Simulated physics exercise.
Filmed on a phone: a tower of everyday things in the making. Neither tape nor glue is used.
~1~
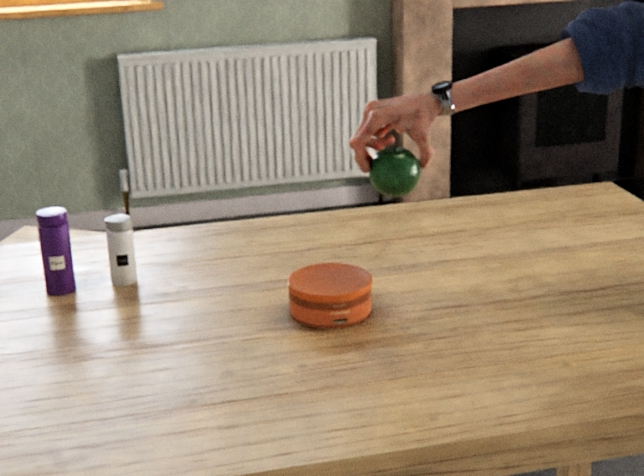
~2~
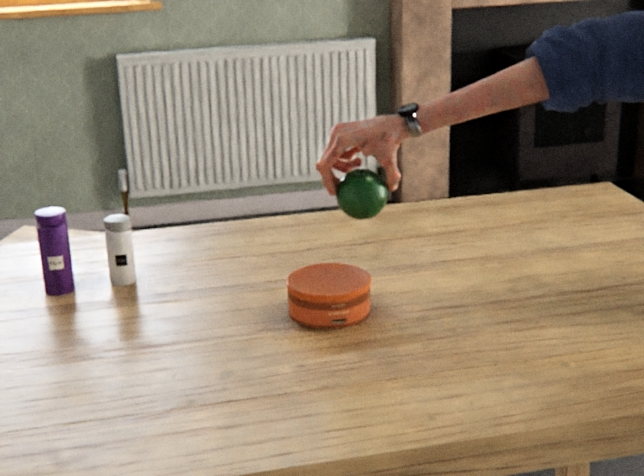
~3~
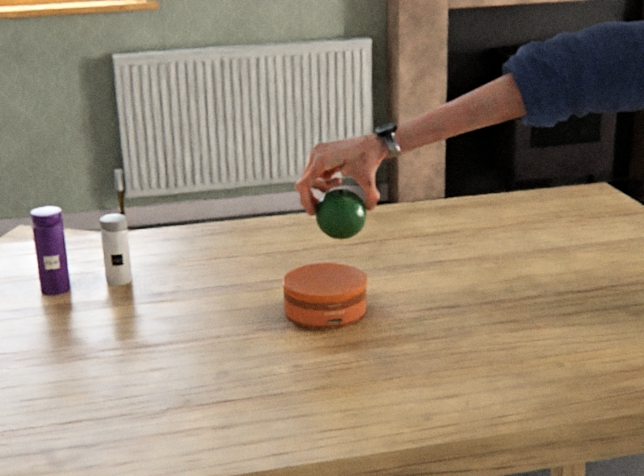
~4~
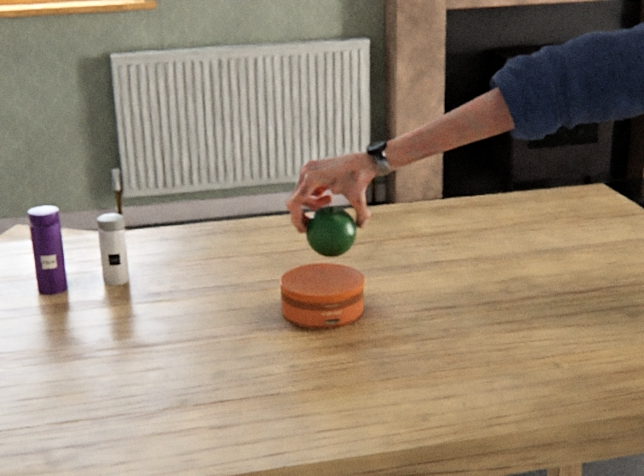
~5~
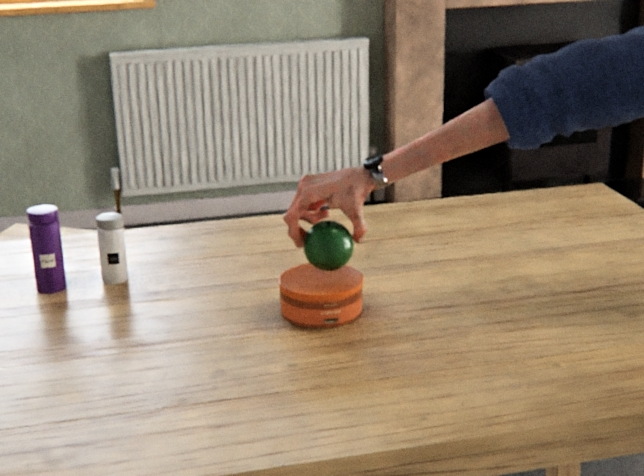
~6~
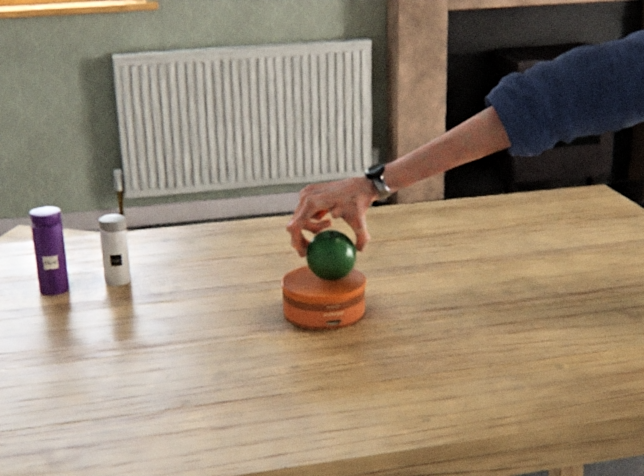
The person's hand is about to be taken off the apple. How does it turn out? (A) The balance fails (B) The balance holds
The balance holds.
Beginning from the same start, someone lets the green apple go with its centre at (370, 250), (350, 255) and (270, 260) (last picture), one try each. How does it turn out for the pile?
The pile collapses the first time, remains standing the second time and collapses the third time.
Then, 0.50 s past the last view, nothing moves.
Then, 1.30 s past the last view, green apple resting near (331, 256).
Finally, all 4 still in place. Final places as the last picture's camera would see them, green apple near (331, 256). The pile holds.
